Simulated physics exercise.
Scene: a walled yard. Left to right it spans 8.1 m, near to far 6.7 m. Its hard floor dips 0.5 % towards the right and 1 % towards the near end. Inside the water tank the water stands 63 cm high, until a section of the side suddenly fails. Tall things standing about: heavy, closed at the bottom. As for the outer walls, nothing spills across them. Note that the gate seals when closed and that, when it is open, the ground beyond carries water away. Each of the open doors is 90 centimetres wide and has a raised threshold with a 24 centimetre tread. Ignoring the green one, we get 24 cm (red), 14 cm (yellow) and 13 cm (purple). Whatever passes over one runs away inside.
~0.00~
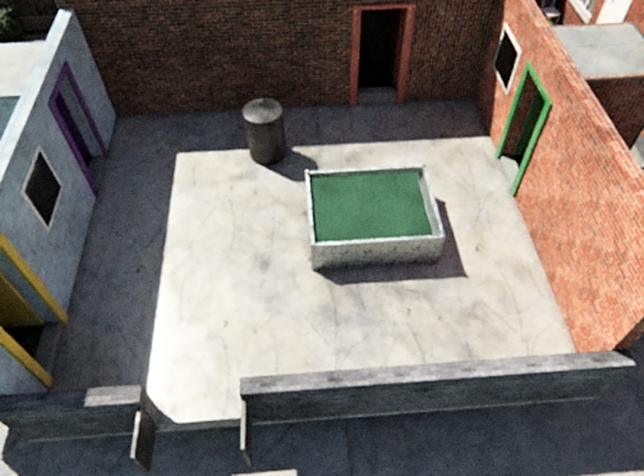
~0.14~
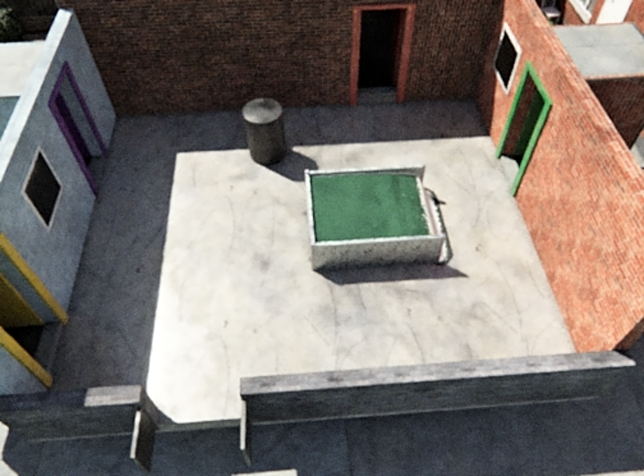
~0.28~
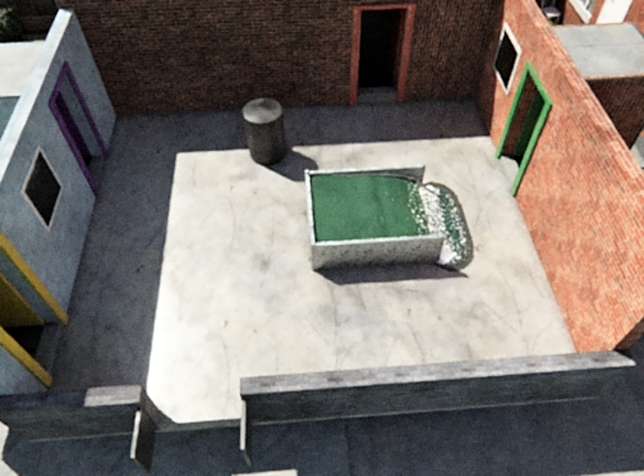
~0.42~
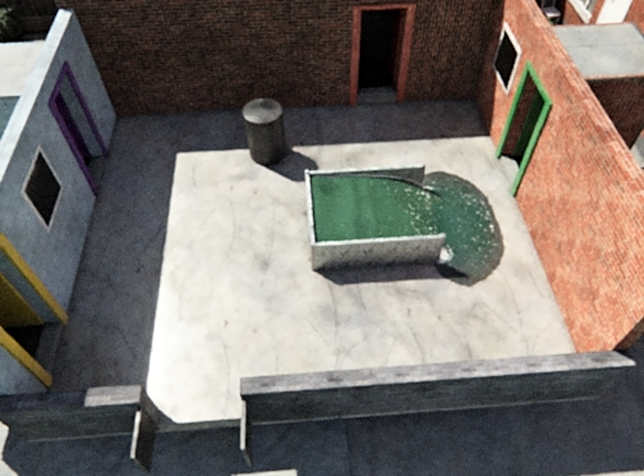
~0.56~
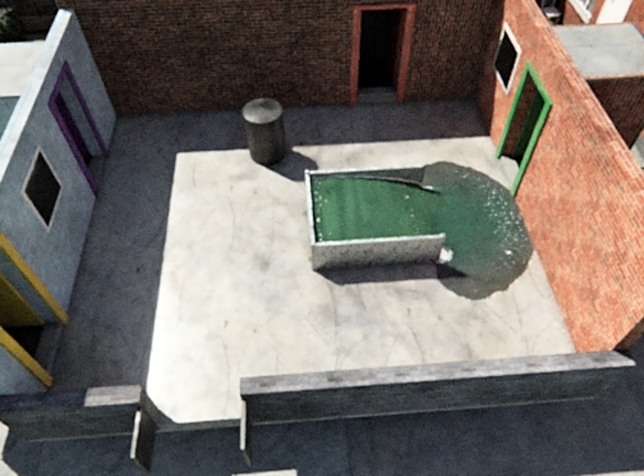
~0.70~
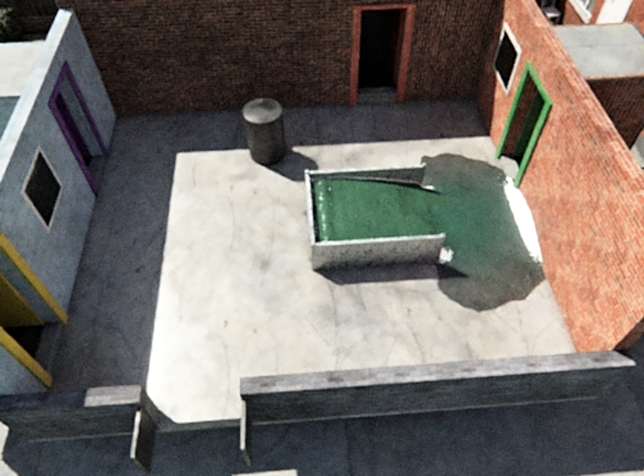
In the video, a rectangular tank of green water stands in a walled yard near a gray cylinder; its right side opens, and water pours out, spreading across the pale floor to the green door and brick wall at right.
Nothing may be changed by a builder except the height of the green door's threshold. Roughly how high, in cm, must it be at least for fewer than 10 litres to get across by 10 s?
Roughly 24 cm is just enough.
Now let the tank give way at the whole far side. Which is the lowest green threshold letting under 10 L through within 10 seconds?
Required height: Approx. 7.0 cm.
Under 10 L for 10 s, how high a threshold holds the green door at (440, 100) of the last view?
It needs roughly 21 cm.
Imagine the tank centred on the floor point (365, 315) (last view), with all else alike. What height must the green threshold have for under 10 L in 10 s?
You'd need some 6.5 cm.
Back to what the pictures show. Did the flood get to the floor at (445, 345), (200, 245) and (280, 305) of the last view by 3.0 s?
1: Awash; 2: Unwetted; 3: Unwetted.
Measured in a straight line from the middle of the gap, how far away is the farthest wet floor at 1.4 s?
Close to 3.2 metres, I'd say.
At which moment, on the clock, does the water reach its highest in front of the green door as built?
Approximately 1.8 s.
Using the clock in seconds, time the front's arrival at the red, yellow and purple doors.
Times: Red 2.8 seconds, yellow 6.0 seconds, purple 7.5 seconds.
After 1.4 s water covers 15 % of the floor, deepest (42 cm) near (515, 220); 25 cm at the green door, 17 litres in over its 12 cm threshold.
After 3.0 s water covers 25 % of the floor, deepest (32 cm) near (575, 376); 19 cm at the green door, 98 litres in over its 12 cm threshold.
After 10.0 s water covers 95 % of the floor, deepest (8 cm) near (42, 416); 5 cm at the green door, 112 litres in over its 12 cm threshold.
At the green door as built, the water arrived by 0.7 s and peaked near 26 cm at 1.8 s.
With a threshold of 19.5 cm, 35 litres would have come in within the 10 s; with 26.5 cm, 5 litres. So under 10 litres takes about 24 cm.
